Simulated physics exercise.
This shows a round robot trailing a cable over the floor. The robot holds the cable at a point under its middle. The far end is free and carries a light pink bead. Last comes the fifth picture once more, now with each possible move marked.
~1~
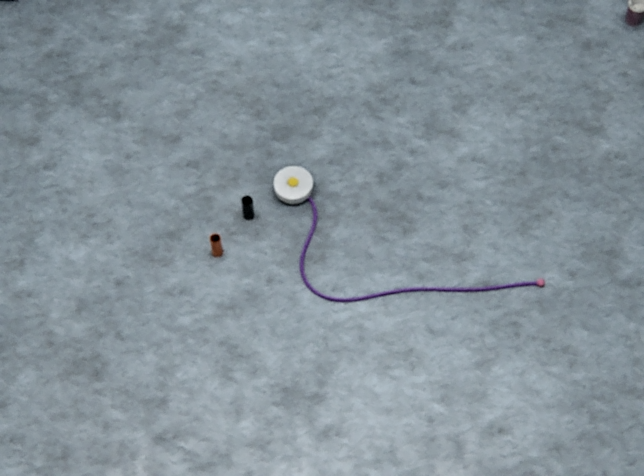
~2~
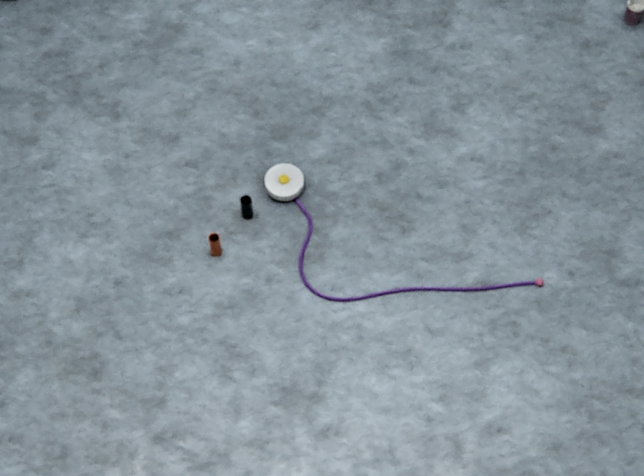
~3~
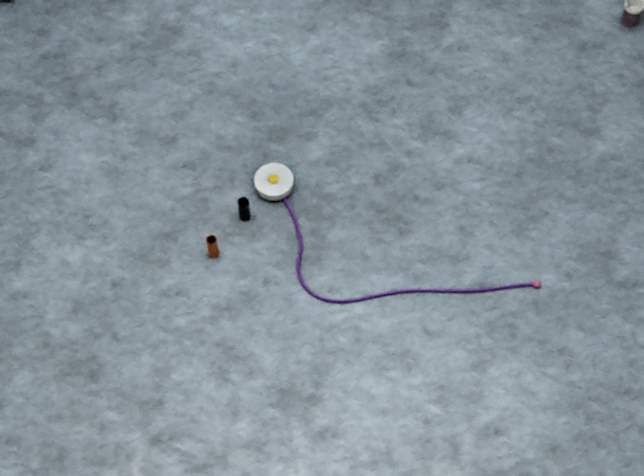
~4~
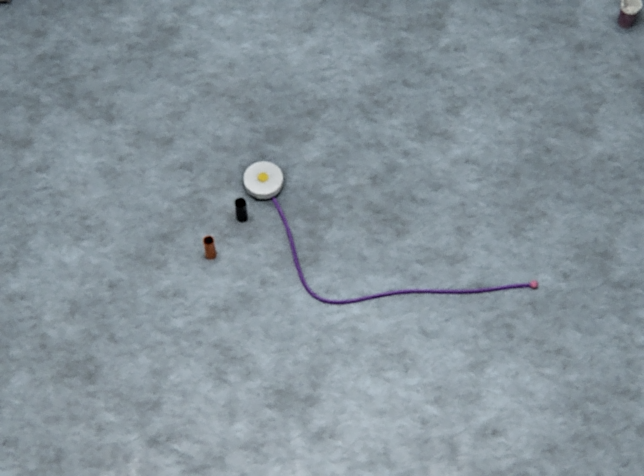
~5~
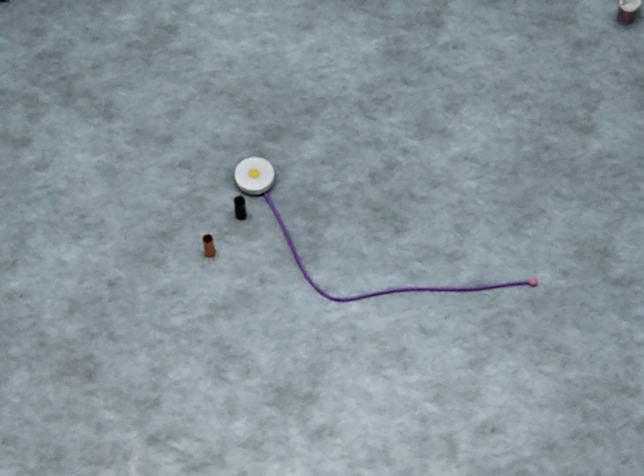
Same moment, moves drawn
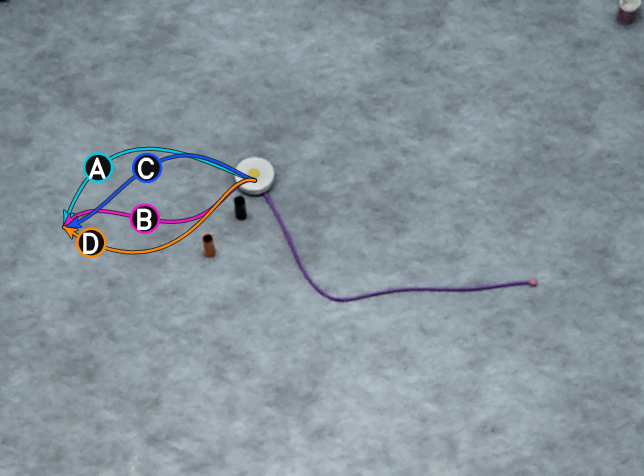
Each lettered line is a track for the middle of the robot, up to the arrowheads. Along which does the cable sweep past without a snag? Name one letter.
Only A misses them all.
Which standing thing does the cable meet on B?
It meets the black post.
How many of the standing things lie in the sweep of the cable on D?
Two.
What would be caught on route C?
It is the black post.
On the marked copy, A from (255, 181) via (141, 149) to (65, 224); B from (255, 181) via (164, 221) to (64, 227); C from (255, 181) via (155, 163) to (67, 226); D from (255, 181) via (167, 245) to (64, 227).
With A. Early on, robot (172, 148), middle of the cable (322, 229), free end (489, 283).
Further on, robot (91, 170), middle of the cable (262, 202), free end (421, 265).
At the end, robot (63, 223), middle of the cable (241, 205), free end (403, 257); nothing has been touched.
As for the rest, B meets the black post; C meets the black post; D meets the black post and orange post.
